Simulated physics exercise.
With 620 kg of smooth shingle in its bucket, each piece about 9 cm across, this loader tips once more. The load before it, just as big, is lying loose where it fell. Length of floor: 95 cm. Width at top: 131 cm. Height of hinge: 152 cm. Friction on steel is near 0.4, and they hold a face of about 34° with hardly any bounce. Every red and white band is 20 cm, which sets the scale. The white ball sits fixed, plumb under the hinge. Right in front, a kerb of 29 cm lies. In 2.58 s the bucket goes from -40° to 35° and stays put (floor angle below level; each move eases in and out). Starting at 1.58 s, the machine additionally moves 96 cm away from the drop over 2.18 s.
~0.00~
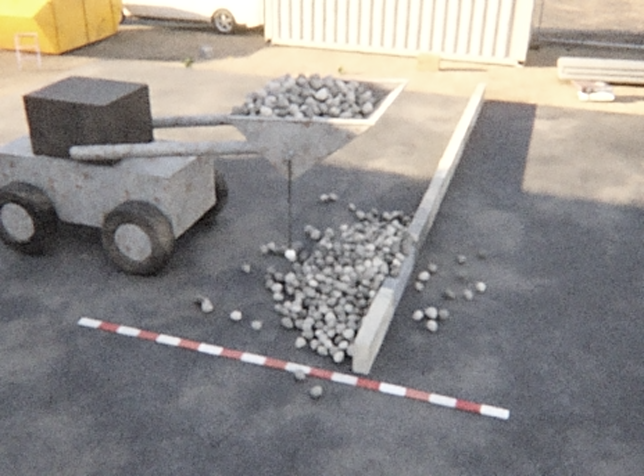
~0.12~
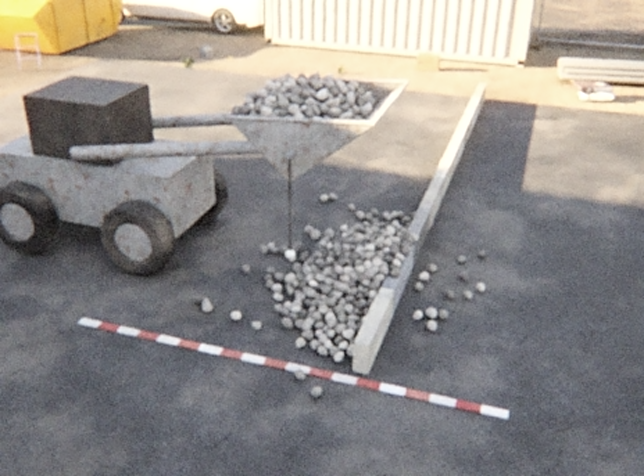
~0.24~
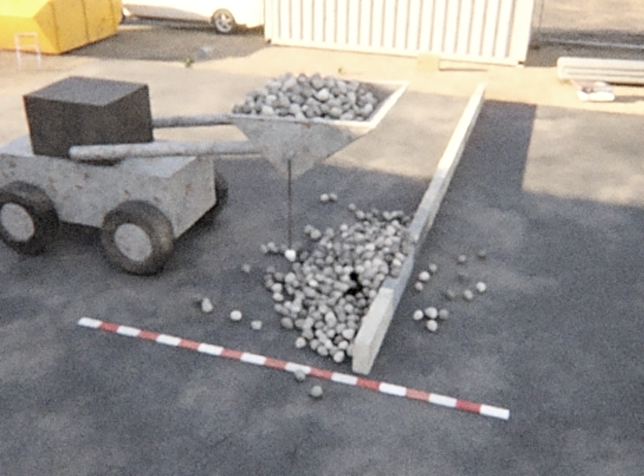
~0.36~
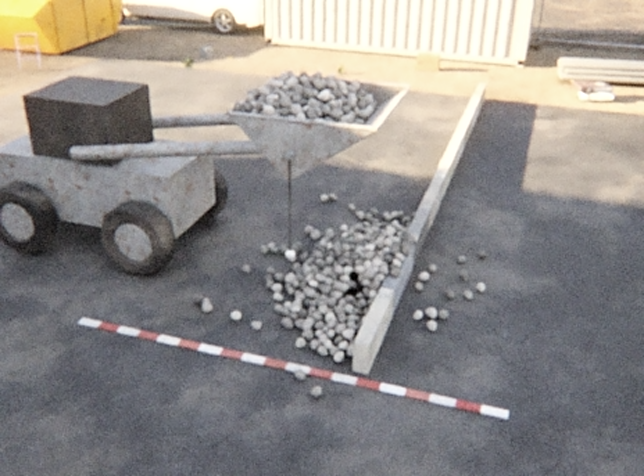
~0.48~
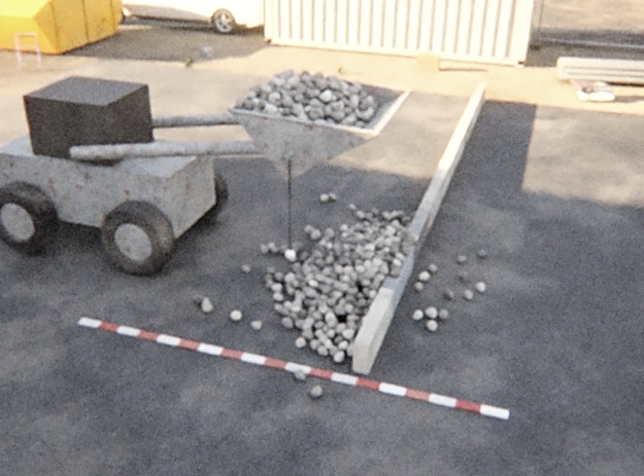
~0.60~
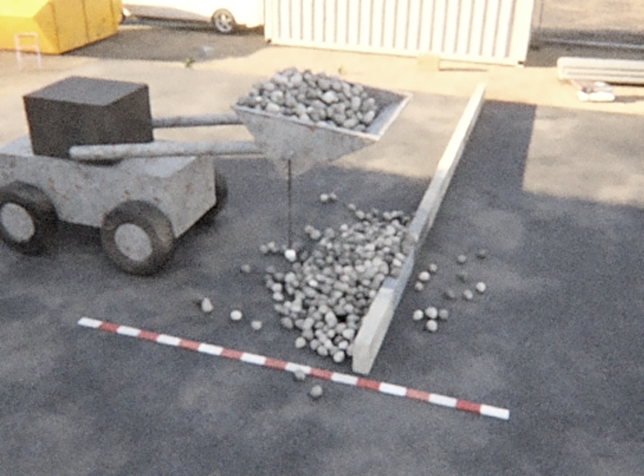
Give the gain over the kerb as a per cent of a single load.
40 %.
After 1.9 s the floor is at 23°; in per cent of one load, 81 in the bucket, 115 on this side of the kerb, 3 over the kerb; the foremost stones are at (461, 287).
After 2.7 s the floor is at 35°; in per cent of one load, 5 in the bucket, 155 on this side of the kerb, 39 over the kerb; the foremost stones are at (511, 294).
After 4.2 s the floor is at 35°; in per cent of one load, 0 in the bucket, 158 on this side of the kerb, 42 over the kerb; the foremost stones are at (572, 300).
After 7.1 s the floor is at 35°; in per cent of one load, 0 in the bucket, 158 on this side of the kerb, 42 over the kerb; the foremost stones are at (572, 300). Net gain over the kerb, 40.
